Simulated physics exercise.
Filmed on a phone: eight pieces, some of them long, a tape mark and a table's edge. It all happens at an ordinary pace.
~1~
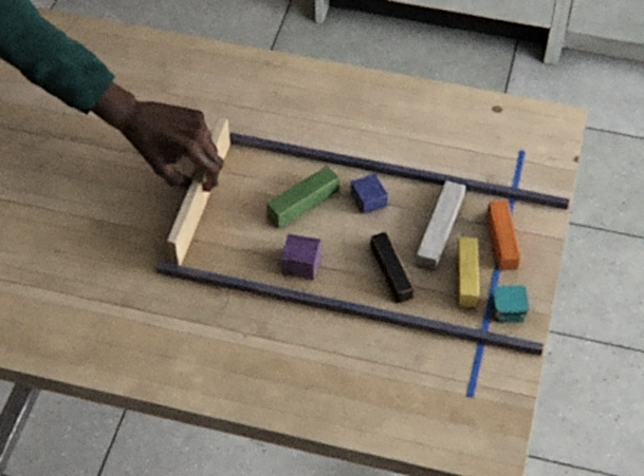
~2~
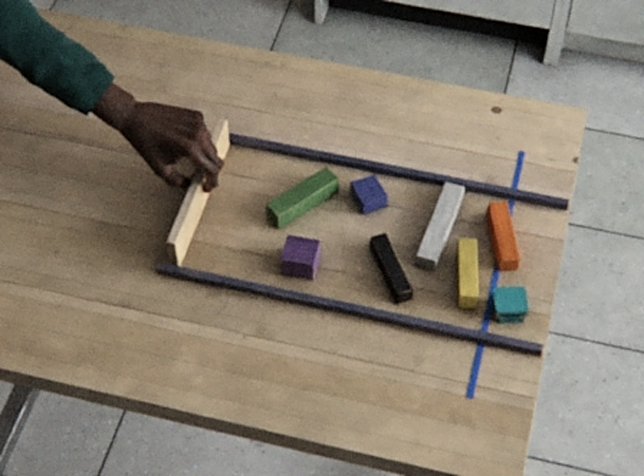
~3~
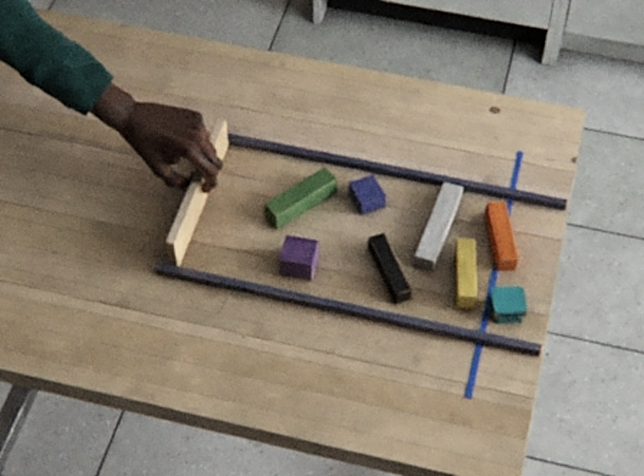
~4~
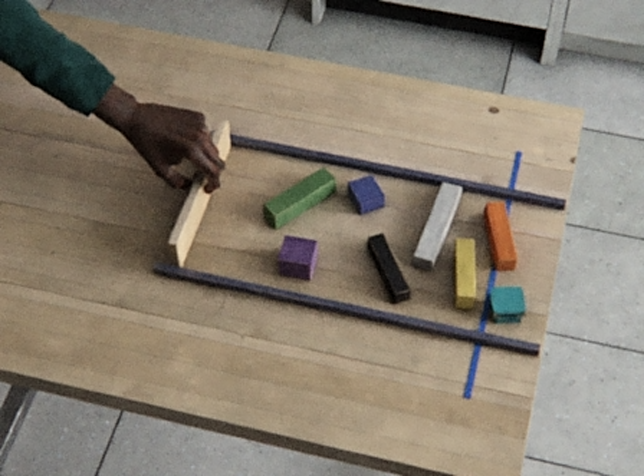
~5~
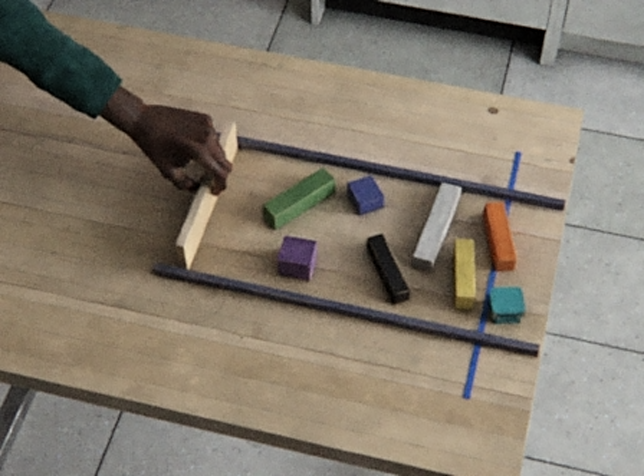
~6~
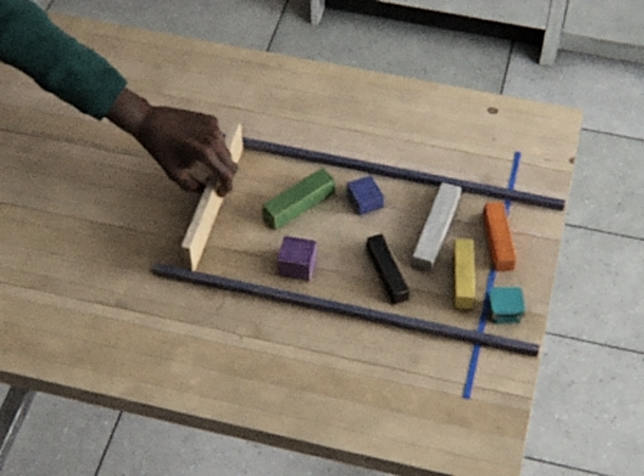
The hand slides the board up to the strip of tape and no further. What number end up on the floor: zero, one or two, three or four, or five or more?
Outcome: The number that fall off is three or four.
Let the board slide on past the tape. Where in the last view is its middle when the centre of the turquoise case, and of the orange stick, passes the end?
Near (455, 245) and (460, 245).
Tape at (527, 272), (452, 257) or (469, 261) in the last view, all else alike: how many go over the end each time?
In that order 6, 0 and 2.
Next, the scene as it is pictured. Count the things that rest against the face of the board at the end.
It touches 2.
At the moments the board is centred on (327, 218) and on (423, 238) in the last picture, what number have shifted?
The counts are 3 and 8.
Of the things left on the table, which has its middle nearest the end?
Foremost is the white bar.
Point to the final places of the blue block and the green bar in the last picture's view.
Near (537, 231) and (510, 239).
Soon after, none off yet; turquoise case at rest near (506, 306); orange stick at rest near (499, 236); yellow bar at rest near (464, 274).
Then, none off yet; turquoise case moved about its own width near (543, 316); orange stick moved about its own width near (548, 244); yellow bar moved about its own width near (525, 286).
At rest, the number that fall off is three or four; fallen, yellow bar, orange stick and turquoise case.
